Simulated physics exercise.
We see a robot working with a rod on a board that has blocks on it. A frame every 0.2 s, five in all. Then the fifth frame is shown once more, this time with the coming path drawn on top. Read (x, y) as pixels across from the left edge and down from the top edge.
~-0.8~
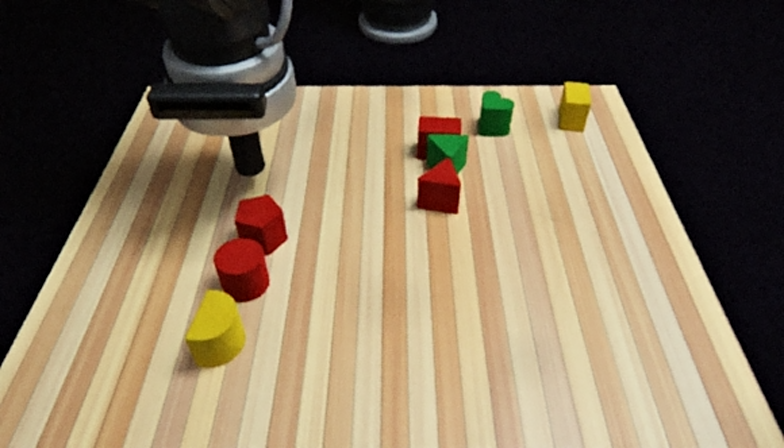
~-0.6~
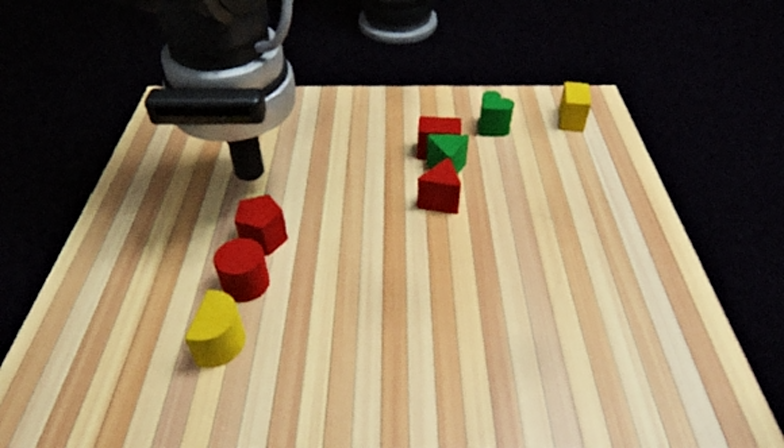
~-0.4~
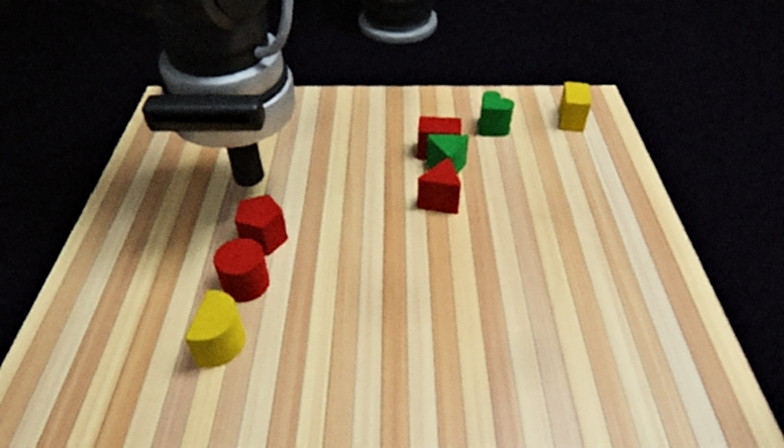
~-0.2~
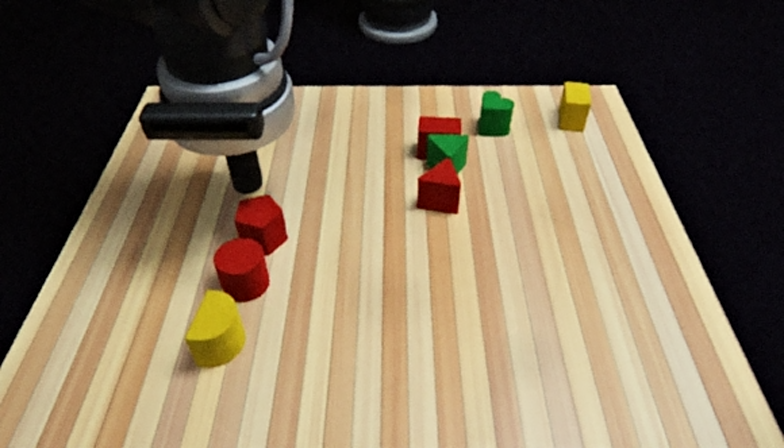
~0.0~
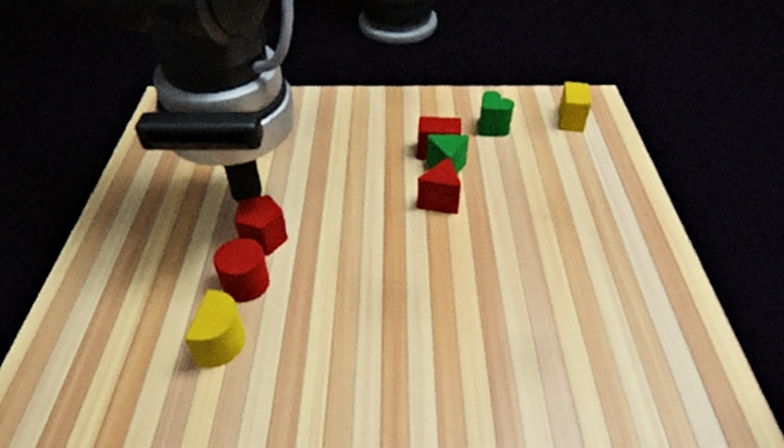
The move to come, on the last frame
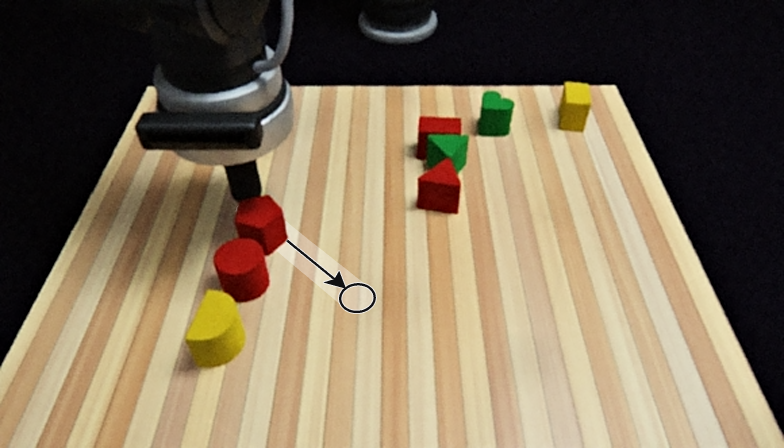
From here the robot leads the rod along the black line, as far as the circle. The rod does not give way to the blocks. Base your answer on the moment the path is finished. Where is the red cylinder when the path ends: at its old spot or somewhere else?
That one moves away.
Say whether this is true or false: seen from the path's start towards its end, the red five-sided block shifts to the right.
That claim is true.
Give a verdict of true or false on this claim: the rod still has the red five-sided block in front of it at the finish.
Verdict: False.
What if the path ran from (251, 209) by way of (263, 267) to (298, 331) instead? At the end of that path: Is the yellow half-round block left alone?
Answer: No.
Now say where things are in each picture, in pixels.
The first frame shows lower end of the rod at (251, 169), tops of blocks, red cylinder at (238, 255), red five-sided block at (258, 210).
The second frame shows rod at (250, 173), blocks as before.
The third frame shows rod at (250, 179), blocks as before.
The fourth frame shows rod at (249, 186), blocks as before.
The fifth frame shows rod at (248, 194), red cylinder at (238, 255), red five-sided block at (258, 210).
The drawn path runs in a line from (251, 209) to (357, 298).
On the path given first. One third of the way, rod at (280, 223); red cylinder at (236, 262); red five-sided block at (274, 236), turned 25° clockwise.
Two thirds of the way, rod at (317, 252); red cylinder at (235, 266); red five-sided block at (284, 259), turned 60° clockwise.
At the end, rod at (356, 283); red cylinder at (235, 266); red five-sided block at (284, 260), turned 60° clockwise.
